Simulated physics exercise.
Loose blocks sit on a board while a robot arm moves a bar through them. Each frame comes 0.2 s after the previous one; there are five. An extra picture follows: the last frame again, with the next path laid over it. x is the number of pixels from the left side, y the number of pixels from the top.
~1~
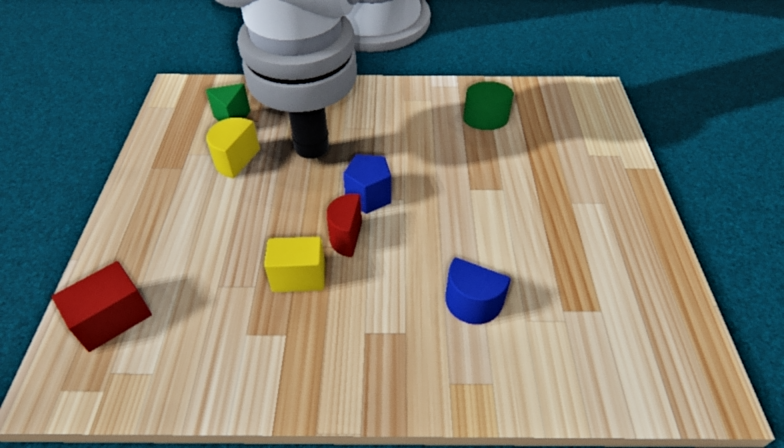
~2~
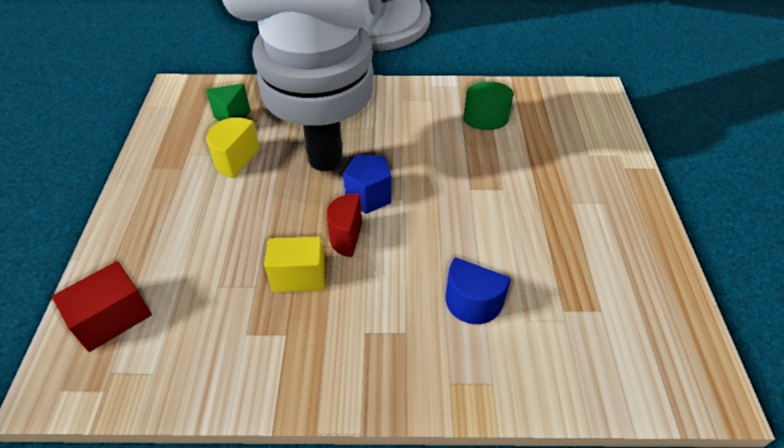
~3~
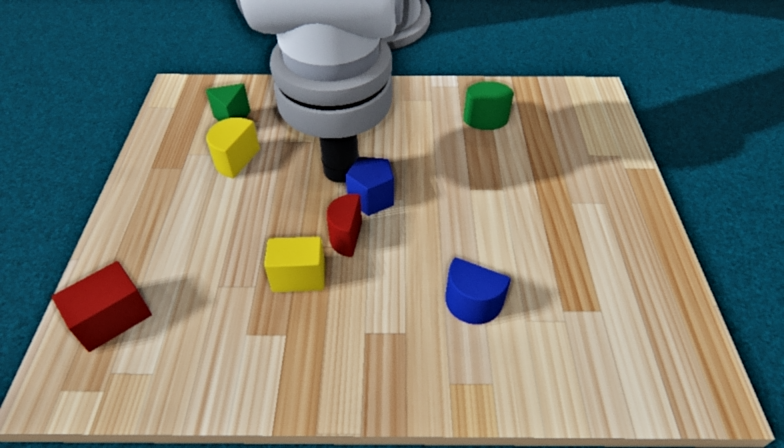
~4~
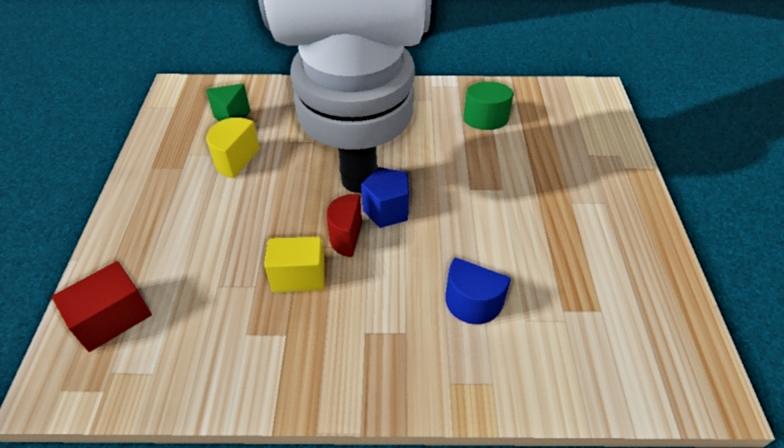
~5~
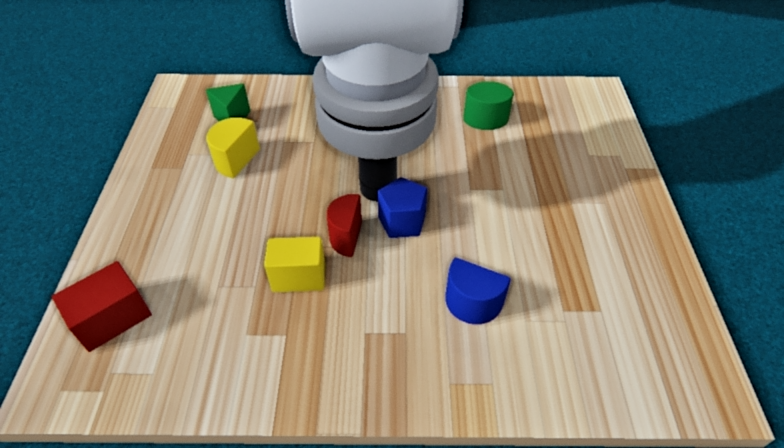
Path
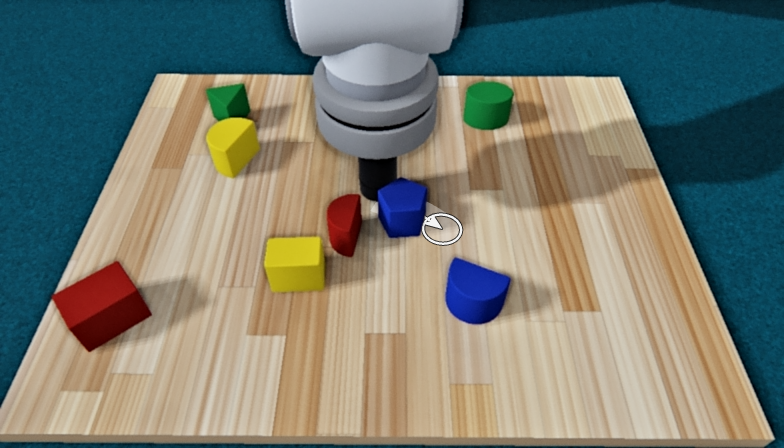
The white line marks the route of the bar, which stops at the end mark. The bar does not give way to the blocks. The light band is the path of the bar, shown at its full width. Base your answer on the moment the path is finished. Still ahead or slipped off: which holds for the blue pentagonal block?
Still leading.
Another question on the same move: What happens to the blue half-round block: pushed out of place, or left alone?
It keeps its position.
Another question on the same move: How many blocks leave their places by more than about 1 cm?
I predict one.
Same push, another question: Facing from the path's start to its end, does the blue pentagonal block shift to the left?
I expect not.
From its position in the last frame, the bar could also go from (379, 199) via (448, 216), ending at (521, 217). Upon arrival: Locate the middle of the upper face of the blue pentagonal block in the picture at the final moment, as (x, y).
It comes to (437, 218).
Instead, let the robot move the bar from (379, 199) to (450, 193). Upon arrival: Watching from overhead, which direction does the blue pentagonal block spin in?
Its rotation is clockwise.
Drawn move, from (379, 199) via (412, 211), ending at (442, 229).
What follows on the original path. Halfway along, bar at (413, 202); blue pentagonal block at (430, 213), turned 35° clockwise.
At the end, bar at (443, 220); red half-round block still; blue pentagonal block at (451, 236), turned 55° clockwise; blue half-round block still.
